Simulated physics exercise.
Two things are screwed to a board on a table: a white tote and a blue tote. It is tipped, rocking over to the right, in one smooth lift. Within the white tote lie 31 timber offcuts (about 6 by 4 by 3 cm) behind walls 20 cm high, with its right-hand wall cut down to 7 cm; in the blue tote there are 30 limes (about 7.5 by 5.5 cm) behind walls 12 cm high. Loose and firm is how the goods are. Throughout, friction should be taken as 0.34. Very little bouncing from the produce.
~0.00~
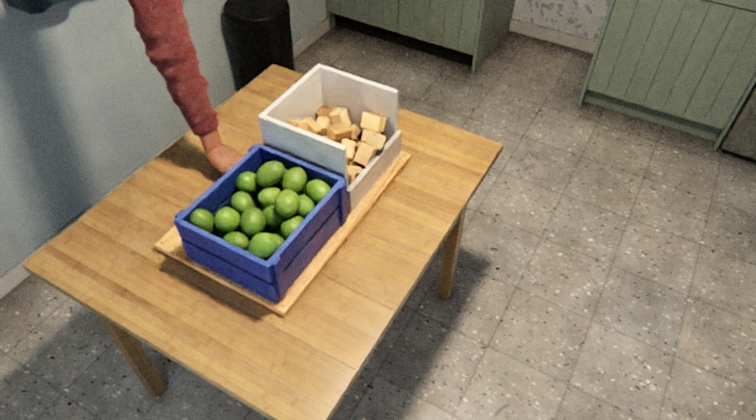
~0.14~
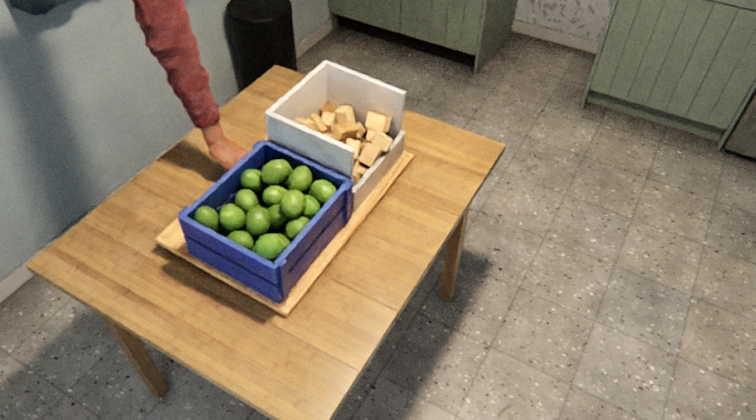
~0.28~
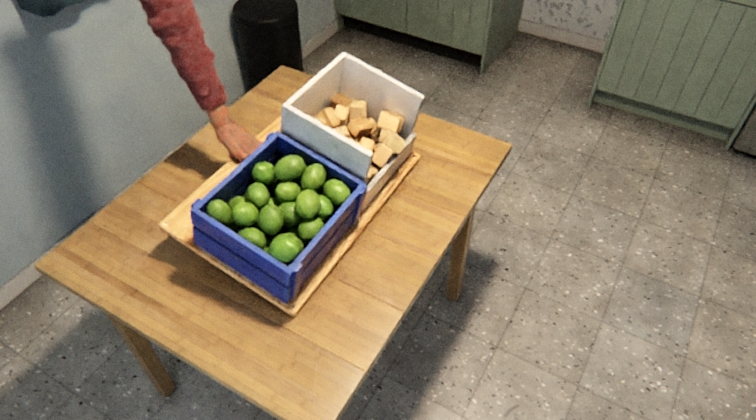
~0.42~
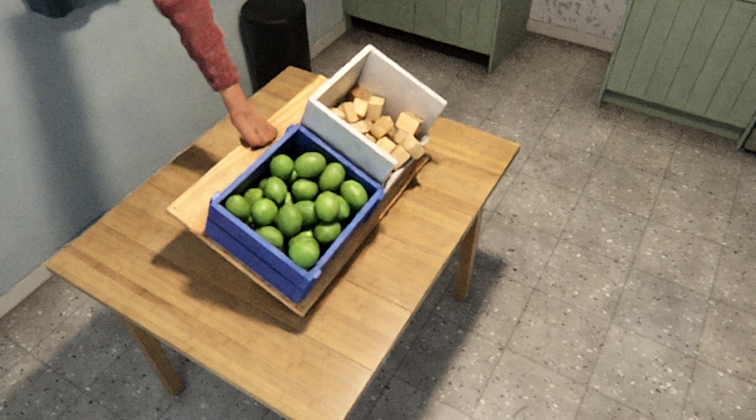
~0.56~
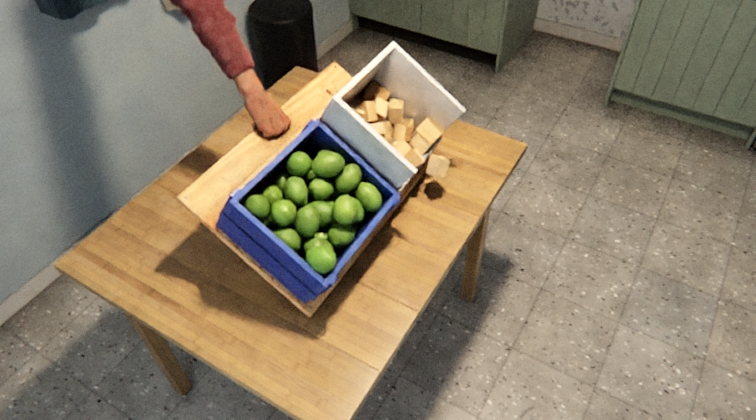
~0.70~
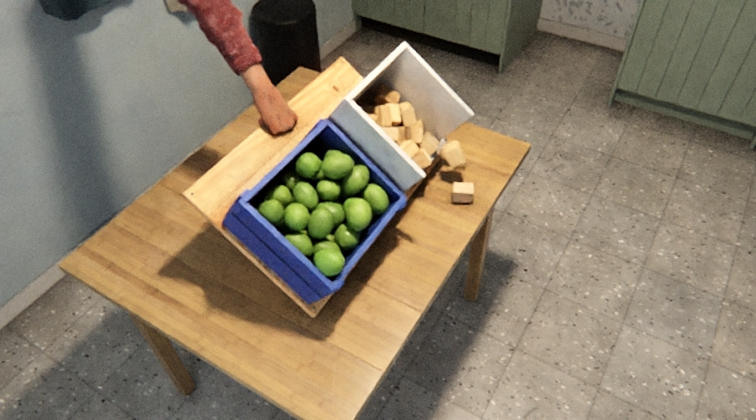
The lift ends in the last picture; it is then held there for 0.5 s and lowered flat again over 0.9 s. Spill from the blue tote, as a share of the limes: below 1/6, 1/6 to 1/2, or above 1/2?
It sheds below one-sixth.
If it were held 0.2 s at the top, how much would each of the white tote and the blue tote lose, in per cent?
White tote 10%, blue tote 0%.
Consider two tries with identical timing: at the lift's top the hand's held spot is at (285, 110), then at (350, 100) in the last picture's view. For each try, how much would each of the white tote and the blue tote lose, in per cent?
White tote 20 then 50, blue tote 0 then 40 per cent.
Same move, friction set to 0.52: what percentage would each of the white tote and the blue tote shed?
White tote 10, blue tote 0 per cent.
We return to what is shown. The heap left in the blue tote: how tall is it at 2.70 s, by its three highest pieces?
I'd say near 15 cm.
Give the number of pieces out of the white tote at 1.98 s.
White tote - close to 2.
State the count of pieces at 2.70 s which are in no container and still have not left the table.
Count: Around 2.
After 1.02 s, tilt 36°; the white tote is down by 2 of 31 and the blue tote has all 30.
After 1.42 s, tilt 31°; the white tote is down by 2 of 31 and the blue tote has all 30.
After 1.98 s, tilt 2°; the white tote is down by 2 of 31 and the blue tote has all 30.
Final count (at 2.70 s), the white tote is down by 2 of 31 and the blue tote has all 30. Asked share, 0 of 30, 0 per cent.
